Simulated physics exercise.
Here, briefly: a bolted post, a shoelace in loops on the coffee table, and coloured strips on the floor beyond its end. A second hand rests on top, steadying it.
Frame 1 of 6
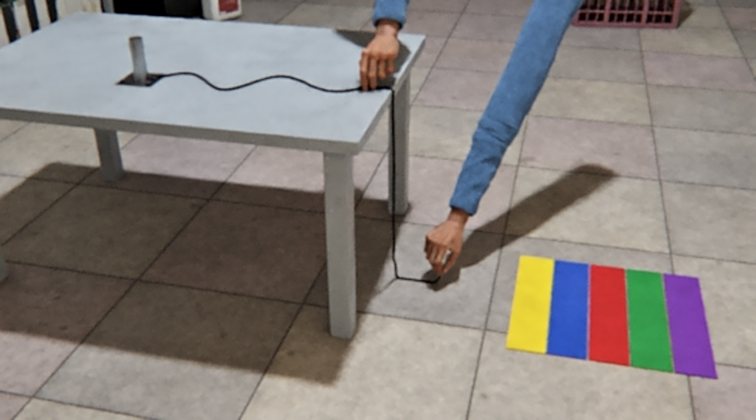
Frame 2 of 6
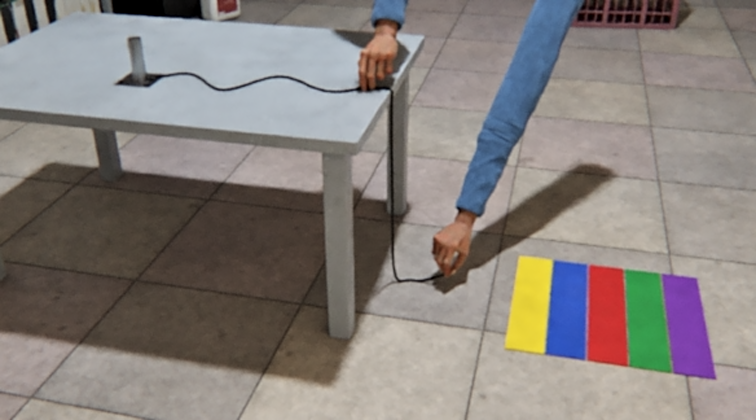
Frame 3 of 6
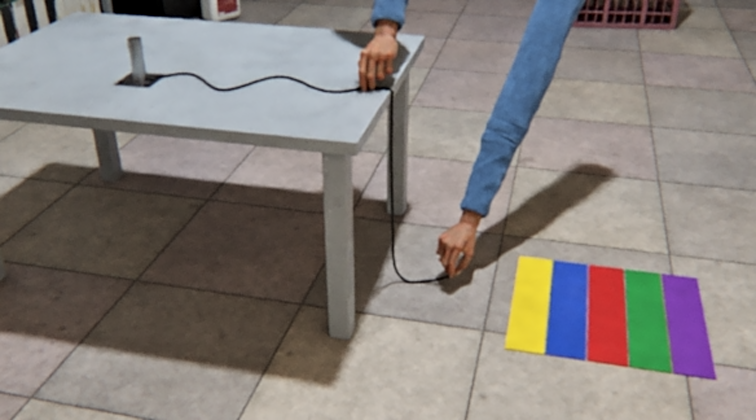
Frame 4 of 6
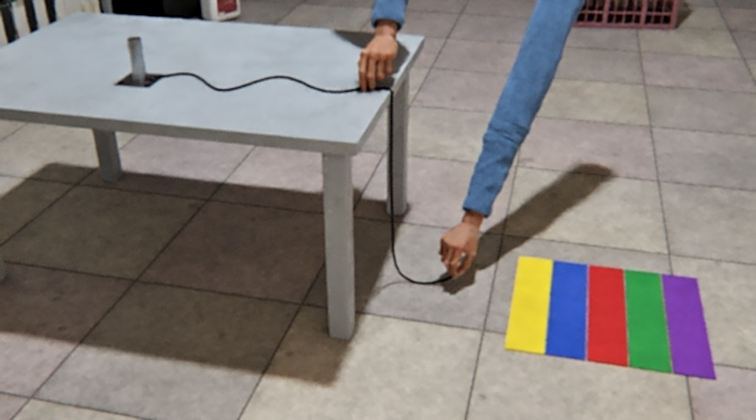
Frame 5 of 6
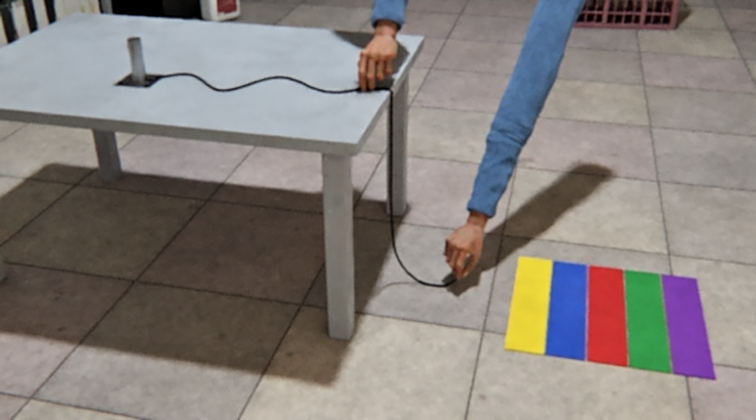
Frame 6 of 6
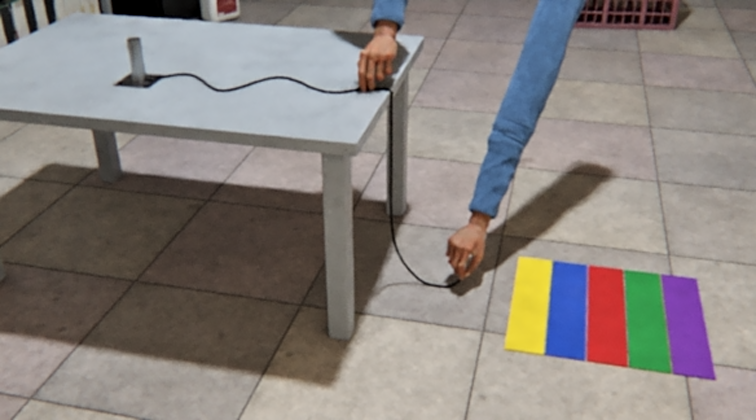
On the tiled floor beside a grey table, one hand drew the end of a dark lace slightly right, near some coloured strips, while another hand stayed at the table's edge, holding the lace.
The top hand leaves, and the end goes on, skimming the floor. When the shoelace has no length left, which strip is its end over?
The green strip.
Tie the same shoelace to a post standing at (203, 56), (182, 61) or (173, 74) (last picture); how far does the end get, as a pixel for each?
Respectively (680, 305), (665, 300) and (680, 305).
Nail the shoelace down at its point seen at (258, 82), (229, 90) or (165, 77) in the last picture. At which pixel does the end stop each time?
First near (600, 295), then near (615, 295), then near (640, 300).
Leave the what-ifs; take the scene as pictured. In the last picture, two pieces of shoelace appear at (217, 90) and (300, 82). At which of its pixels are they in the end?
The first settles around (247, 85), the second around (344, 89).
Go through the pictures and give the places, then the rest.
End (442, 271); yellow (528, 332); blue (568, 337); red (609, 343); green (651, 349); purple (693, 355), in the first frame.
End (449, 273); shoelace through (189, 74) (247, 85) (316, 88) (392, 103) (392, 186) (393, 261), in the second frame.
End (454, 273), in the third frame.
End (457, 274); shoelace through (189, 74) (247, 85) (316, 89) (392, 104) (391, 186) (395, 261), in the fourth frame.
End (462, 275), in the fifth frame.
End (464, 275); shoelace through (188, 75) (247, 85) (316, 89) (391, 104) (391, 187) (402, 261), in the sixth frame.
Soon after, end near (573, 289); over blue.
Then, end near (622, 296); over red.
At full stretch, end near (650, 299); over green. It gets as far as the green strip.
